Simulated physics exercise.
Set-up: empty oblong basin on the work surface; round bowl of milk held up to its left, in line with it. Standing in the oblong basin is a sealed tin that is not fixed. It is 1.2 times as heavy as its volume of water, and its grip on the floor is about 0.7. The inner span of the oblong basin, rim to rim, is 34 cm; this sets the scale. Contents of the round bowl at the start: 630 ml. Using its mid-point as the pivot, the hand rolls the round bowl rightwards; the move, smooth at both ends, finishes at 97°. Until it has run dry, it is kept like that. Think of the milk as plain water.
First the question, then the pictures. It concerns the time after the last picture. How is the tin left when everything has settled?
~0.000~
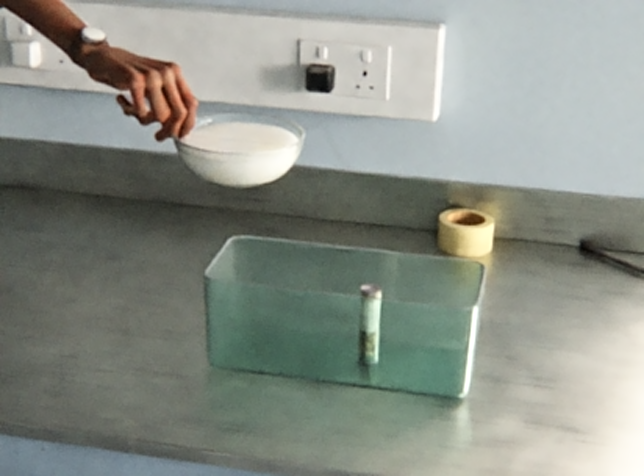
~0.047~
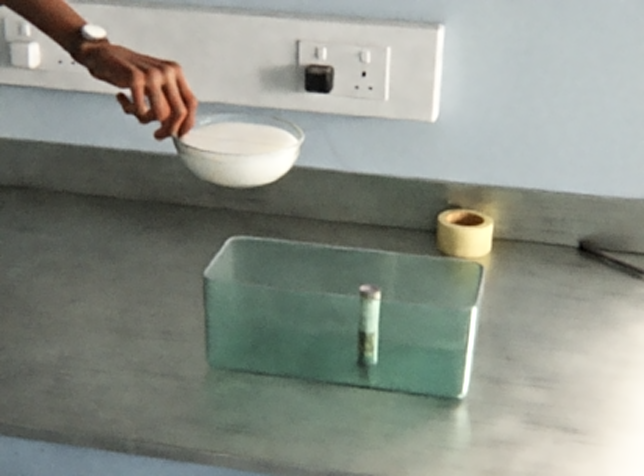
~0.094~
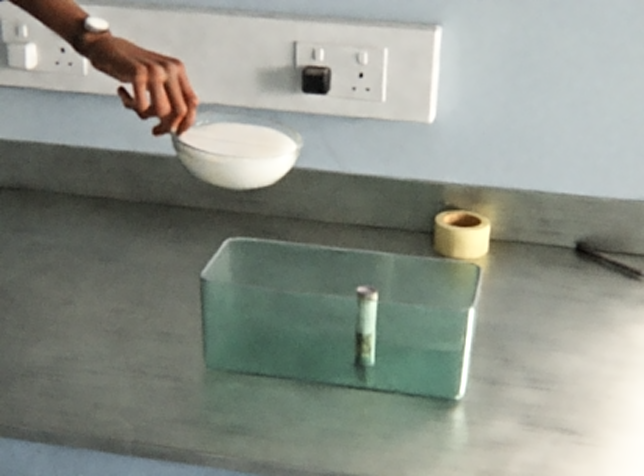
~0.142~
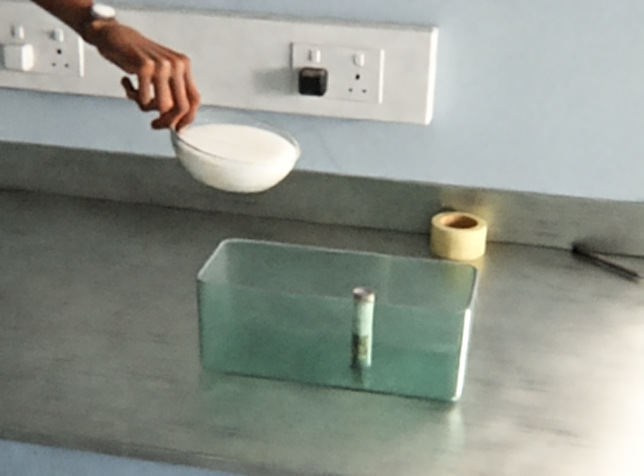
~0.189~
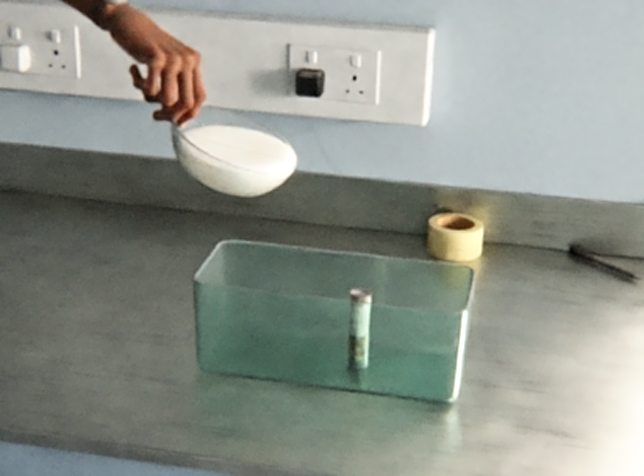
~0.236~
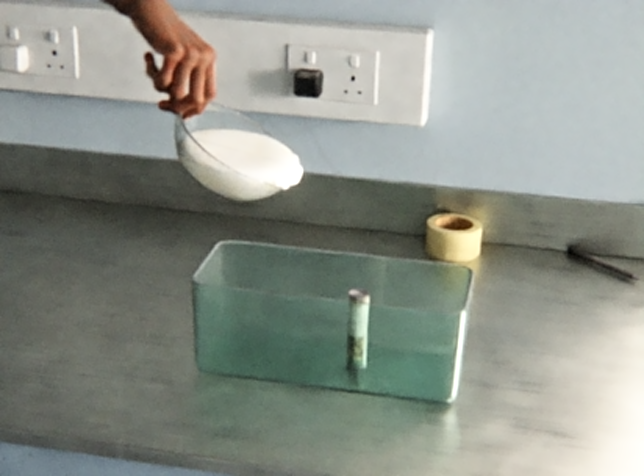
It keels over.
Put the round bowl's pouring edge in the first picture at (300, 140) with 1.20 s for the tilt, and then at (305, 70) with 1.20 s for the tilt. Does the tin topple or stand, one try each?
The tin stays vertical the first time and stays vertical the second time.
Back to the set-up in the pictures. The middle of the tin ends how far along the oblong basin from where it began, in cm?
The tin's middle ends up about 5.5 cm along the basin.
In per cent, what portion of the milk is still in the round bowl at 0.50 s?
7 %.
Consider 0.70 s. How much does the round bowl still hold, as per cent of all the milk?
About 0 percent.
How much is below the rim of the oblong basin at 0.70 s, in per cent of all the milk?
Roughly 98 percent of it.
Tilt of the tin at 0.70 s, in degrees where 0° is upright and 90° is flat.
Lean: Around 15° from upright.
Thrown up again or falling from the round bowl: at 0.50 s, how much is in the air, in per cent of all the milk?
Near 38 per cent at that moment.
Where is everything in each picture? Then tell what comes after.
In the first frame, it leans 0°; its right rim is at (302, 140); the milk meets the walls at (182, 133) and (299, 145); the oblong basin's rim runs from (217, 257) to (482, 287); the tin's top is at (371, 292).
In the second frame, it leans 1°; its right rim is at (301, 142); the milk meets the walls at (182, 133) and (299, 146).
In the third frame, it leans 5°; its right rim is at (299, 148); the milk meets the walls at (180, 133) and (297, 150).
In the fourth frame, it leans 12°; its right rim is at (297, 157); the milk meets the walls at (179, 133) and (296, 154).
In the fifth frame, it leans 21°; its right rim is at (294, 167); the milk meets the walls at (180, 133) and (295, 161); 1 per cent is over the edge.
In the sixth frame, it leans 31°; its right rim is at (290, 179); the milk meets the walls at (183, 136) and (276, 161); 9 per cent is over the edge.
By 0.50 s the tilt is 88° and 7 per cent is still to pour; the tin stands where it began.
By 0.70 s the tilt is 97° and 0 per cent is still to pour; the tin leans 13°.
By 0.90 s the tilt is 97° and 0 per cent is still to pour; the tin leans 7°.
By 1.12 s the tilt is 97° and 0 per cent is still to pour; the tin leans 10°.
At rest the tin lies on its side.
